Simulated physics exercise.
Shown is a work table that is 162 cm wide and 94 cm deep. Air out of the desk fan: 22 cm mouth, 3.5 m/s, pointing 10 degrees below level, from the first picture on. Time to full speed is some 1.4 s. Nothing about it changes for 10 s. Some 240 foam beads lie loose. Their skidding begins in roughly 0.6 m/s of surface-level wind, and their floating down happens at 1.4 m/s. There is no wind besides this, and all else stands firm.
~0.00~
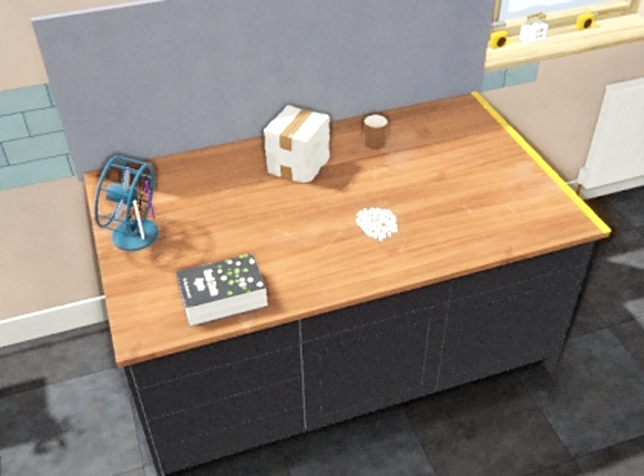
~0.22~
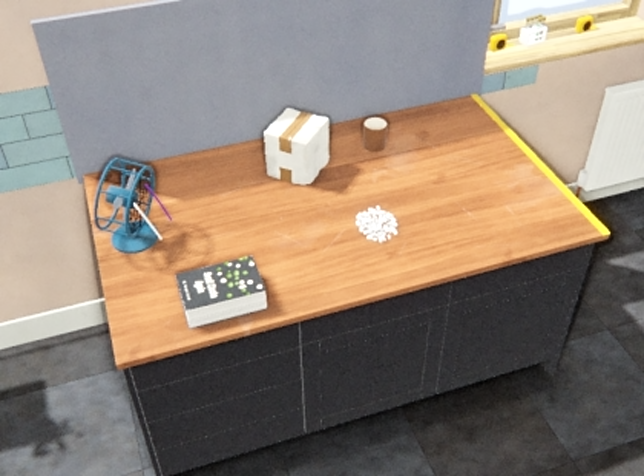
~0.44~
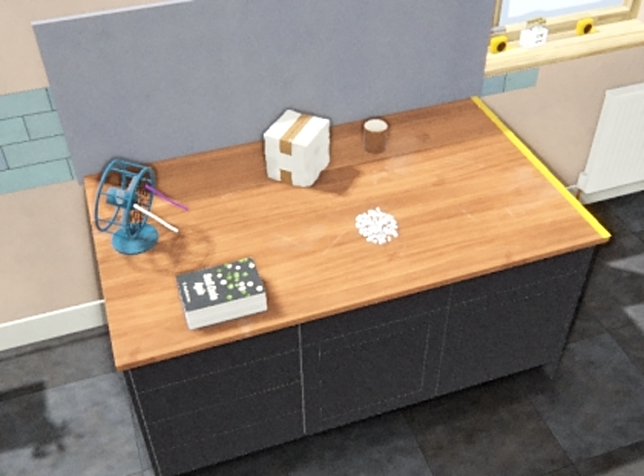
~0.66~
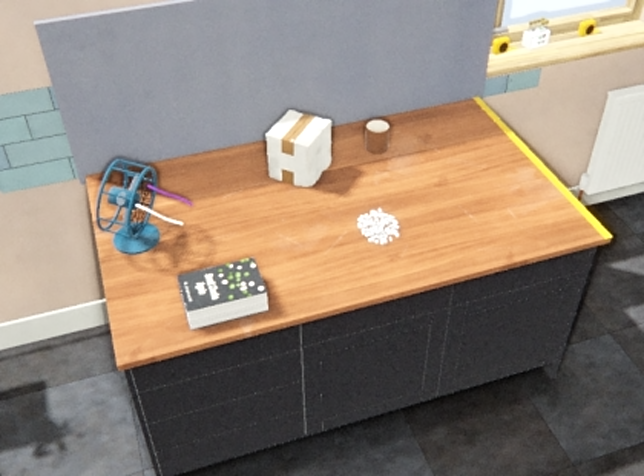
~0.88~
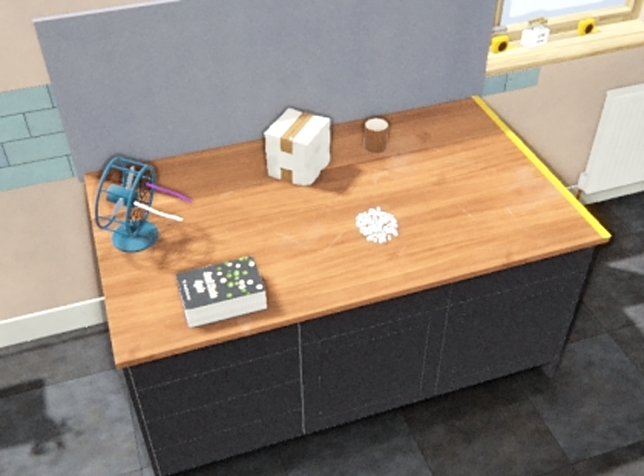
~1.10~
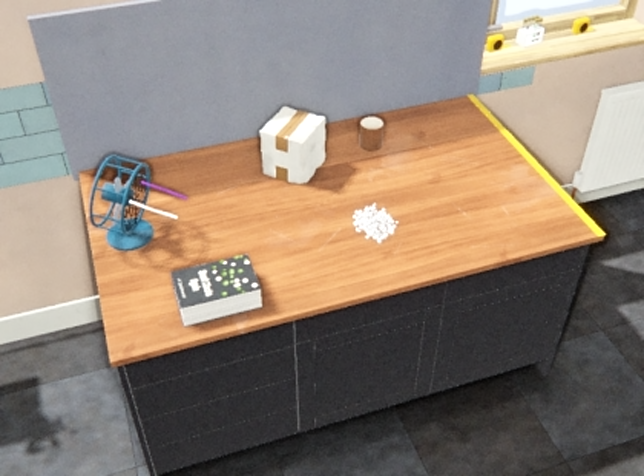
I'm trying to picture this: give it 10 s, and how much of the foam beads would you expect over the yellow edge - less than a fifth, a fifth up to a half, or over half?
Expect more than fifty percent of them over that edge.
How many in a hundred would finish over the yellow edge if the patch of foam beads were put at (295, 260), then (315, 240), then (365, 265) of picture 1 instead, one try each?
Roughly 1 %, then 60 %, then 0 %.
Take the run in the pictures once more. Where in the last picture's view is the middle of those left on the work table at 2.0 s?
Approx. centre at (499, 163) px.
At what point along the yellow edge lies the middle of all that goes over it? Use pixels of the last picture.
The halfway point of the crossings is around (552, 179) in the last picture.
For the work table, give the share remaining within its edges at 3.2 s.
About 20 %.
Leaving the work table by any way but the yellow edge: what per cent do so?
It comes out at some 1 %.
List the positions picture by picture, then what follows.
In the first picture, the middle of the foam beads is near (377, 222), none has stirred yet and the mouth of the desk fan is at (126, 196).
In the second picture, the middle of the foam beads is near (376, 225), none has stirred yet and the yellow edge is centred on (535, 155).
In the third picture, the middle of the foam beads is near (376, 227), none has stirred yet, the top of a box is at (297, 127) and the top of a mug is at (376, 125).
In the fourth picture, the middle of the foam beads is near (377, 227) and none has stirred yet.
In the fifth picture, the middle of the foam beads is near (376, 226) and none has stirred yet.
In the sixth picture, the middle of the foam beads is near (375, 223), the farthest in sight from the desk fan is at (397, 223) and about 25 % have left their places.
After 2.0 s, 67 % are over the yellow edge; the middle of those still in play is near (523, 161); 4 % have settled or left.
After 3.2 s, 81 % are over the yellow edge; the middle of those still in play is near (511, 159); 77 % have settled or left.
After 5.5 s, 99 % are over the yellow edge; 100 % have settled or left.
After 10.0 s, at the end, 99 % are over the yellow edge.
